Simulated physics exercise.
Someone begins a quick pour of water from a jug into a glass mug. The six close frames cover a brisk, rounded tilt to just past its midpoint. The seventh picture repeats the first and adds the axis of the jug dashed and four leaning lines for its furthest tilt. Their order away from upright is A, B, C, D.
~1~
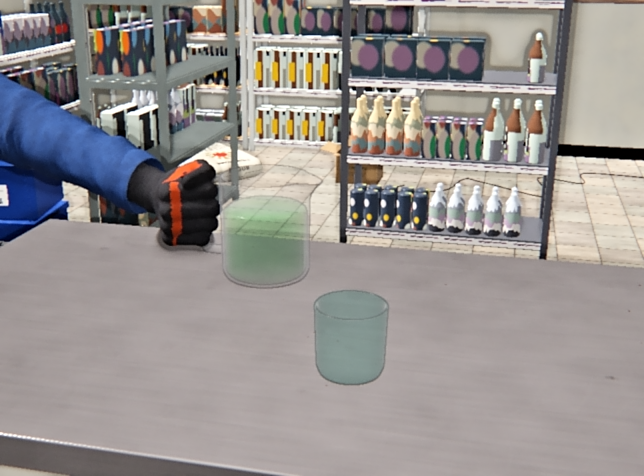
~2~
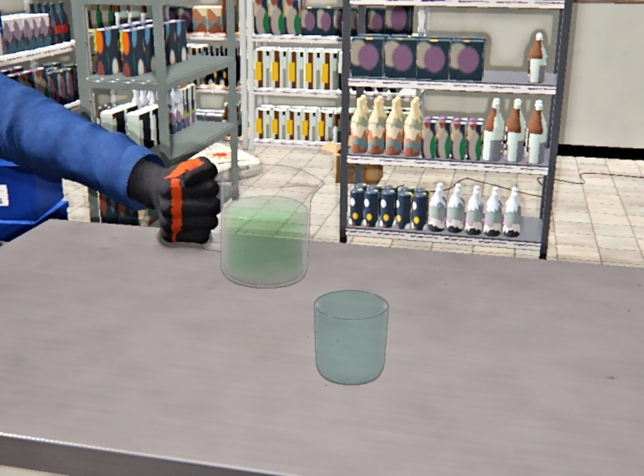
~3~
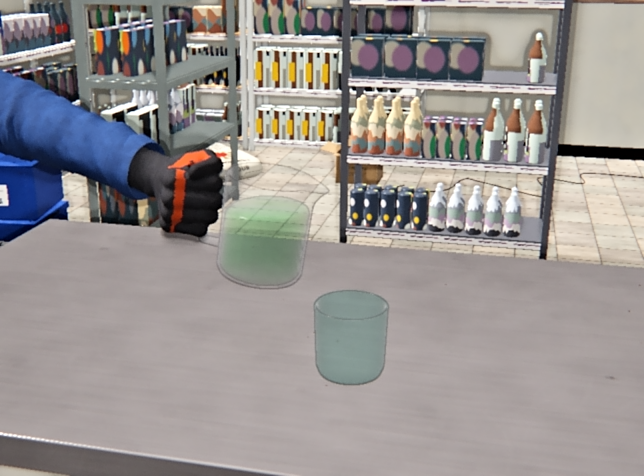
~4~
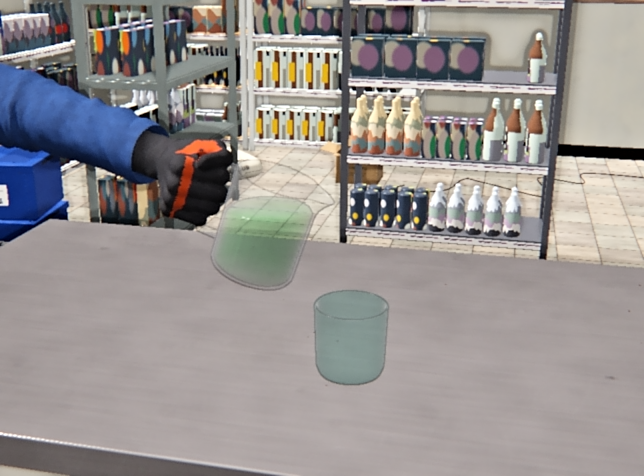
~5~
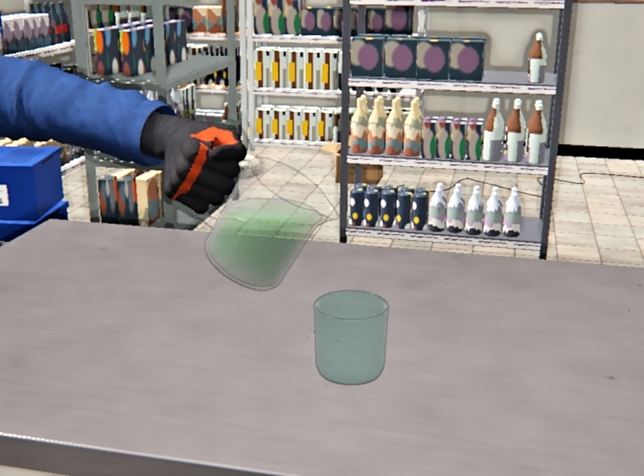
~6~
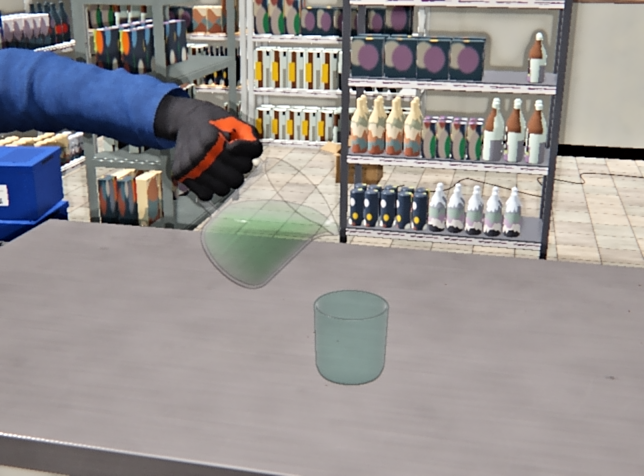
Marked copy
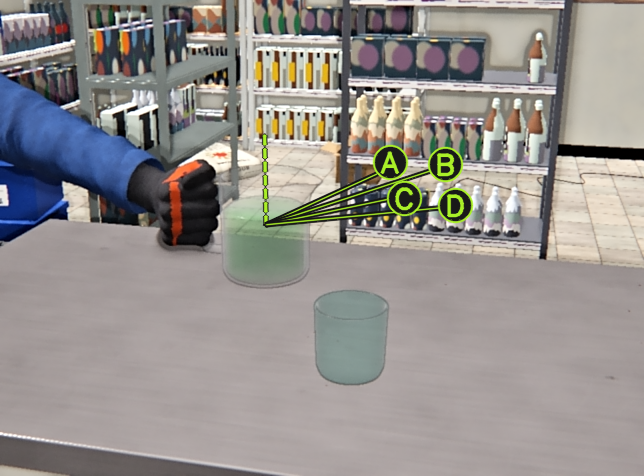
A gloved hand in a blue sleeve held a clear jug of greenish liquid above a gray counter, then tilted it steadily to the right, toward a glass mug, with nothing leaving the jug.
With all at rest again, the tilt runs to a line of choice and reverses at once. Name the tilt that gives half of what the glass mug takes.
Go for A.
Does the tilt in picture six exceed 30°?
Yes.
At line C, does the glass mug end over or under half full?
Over.
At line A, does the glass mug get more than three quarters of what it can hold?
No, less.
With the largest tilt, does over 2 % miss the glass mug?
Yes, it does.
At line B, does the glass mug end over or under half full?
Over.
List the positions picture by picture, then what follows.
Upright, lip at (321, 182); rim of the glass mug round (351, 304); nothing has left yet, in the first picture.
Tipped about 2°, lip at (323, 184); nothing has left yet, in the second picture.
Tipped about 9°, lip at (327, 191); nothing has left yet, in the third picture.
Tipped about 18°, lip at (333, 203); nothing has left yet, in the fourth picture.
Tipped about 30°, lip at (337, 217); nothing has left yet, in the fifth picture.
Tipped about 43°, lip at (338, 233); nothing has left yet, in the sixth picture.
On the marked copy, A at (377, 173); B at (430, 171); C at (386, 199); D at (439, 207).
If A is chosen, the glass mug ends with about 52 % of what it can hold.
If B is chosen, the glass mug ends with about 67 % of what it can hold.
If C is chosen, the glass mug ends with about 72 % of what it can hold; 11 % of the water is spilt.
If D is chosen, the glass mug ends with about 77 % of what it can hold; 18 % of the water is spilt.
